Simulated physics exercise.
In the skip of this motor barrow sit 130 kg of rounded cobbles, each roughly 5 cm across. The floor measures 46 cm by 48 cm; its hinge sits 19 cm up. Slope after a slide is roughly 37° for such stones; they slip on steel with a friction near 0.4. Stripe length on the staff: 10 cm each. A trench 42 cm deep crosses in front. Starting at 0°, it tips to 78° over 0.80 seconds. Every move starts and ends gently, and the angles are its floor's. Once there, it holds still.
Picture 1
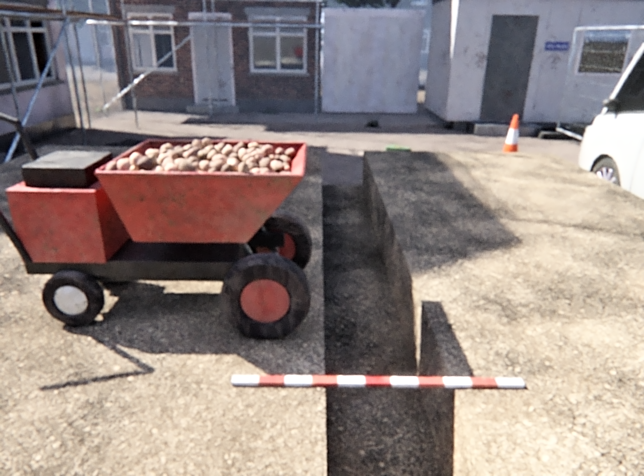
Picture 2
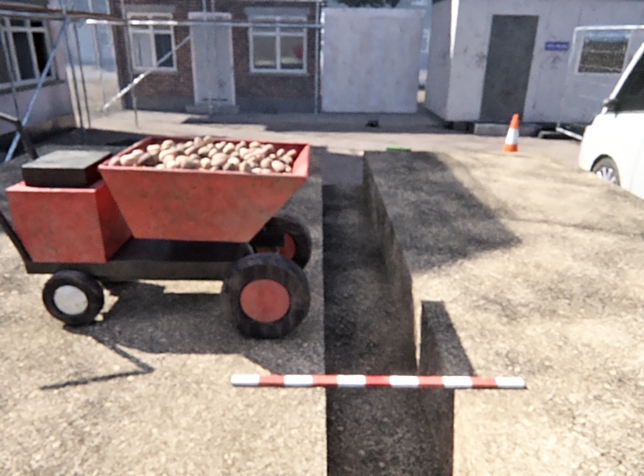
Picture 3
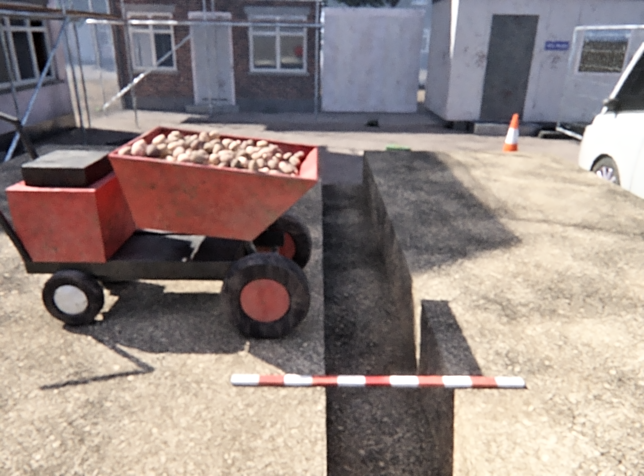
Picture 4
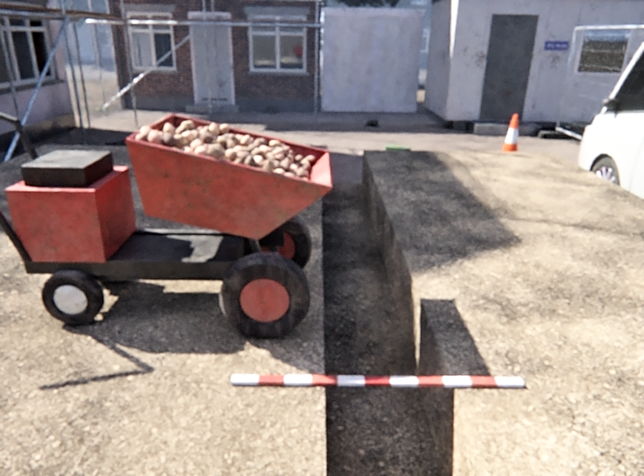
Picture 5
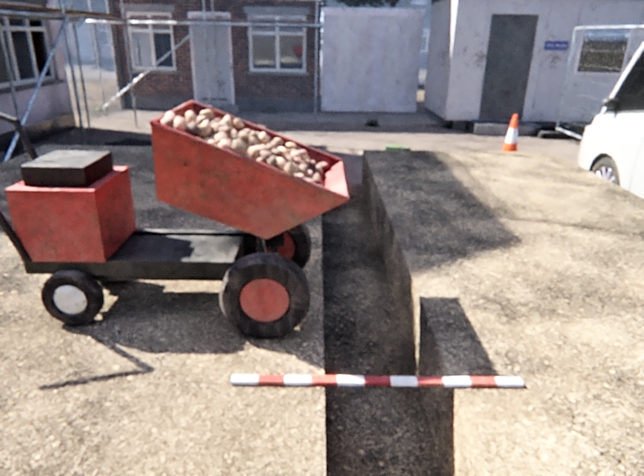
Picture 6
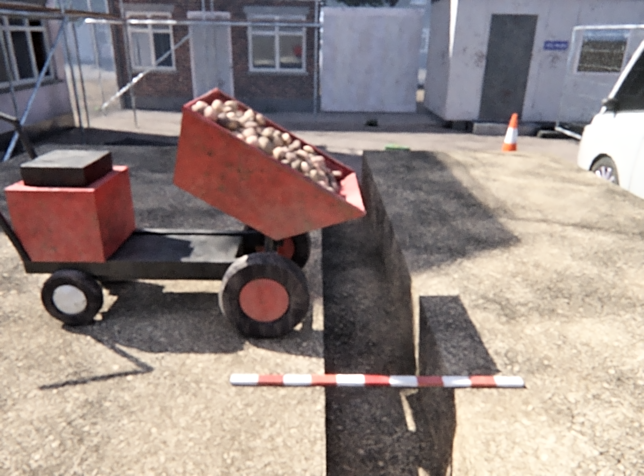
To begin with, a red motor barrow with its skip full of rounded cobbles stands level beside a trench, a red-and-white staff lying across the gap. The skip then tilts gently, its rear rising and its lip lowering to the right, until it slopes steeply over the trench edge, cobbles still heaped inside.
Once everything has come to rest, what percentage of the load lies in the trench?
42 %.
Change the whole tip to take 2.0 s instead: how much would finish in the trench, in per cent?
I'd put it at some 60 in a hundred.
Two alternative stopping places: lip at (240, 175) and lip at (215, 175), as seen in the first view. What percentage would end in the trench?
Roughly 100 percent for the first, and 100 percent for the second.
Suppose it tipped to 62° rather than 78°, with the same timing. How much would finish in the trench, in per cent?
In that case some 45 per cent.
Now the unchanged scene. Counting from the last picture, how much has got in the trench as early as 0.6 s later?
Close to 20 per cent at that time.
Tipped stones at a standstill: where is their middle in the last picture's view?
Their middle ends up near (445, 302).
Then, 0.3 s after the last picture the floor is at 66°, 100 % in the skip; the foremost stones are at (401, 247).
Then, 0.6 s after the last picture the floor is at 78°, 46 % in the skip, 19 % in the trench, 35 % past the trench; the foremost stones are at (511, 309).
Then, 0.9 s after the last picture the floor is at 78°, 6 % in the skip, 36 % in the trench, 59 % past the trench; the foremost stones are past the picture's edge.
Then, 2.9 s after the last picture the floor is at 78°, 0 % in the skip, 42 % in the trench, 58 % past the trench; the foremost stones are past the picture's edge.
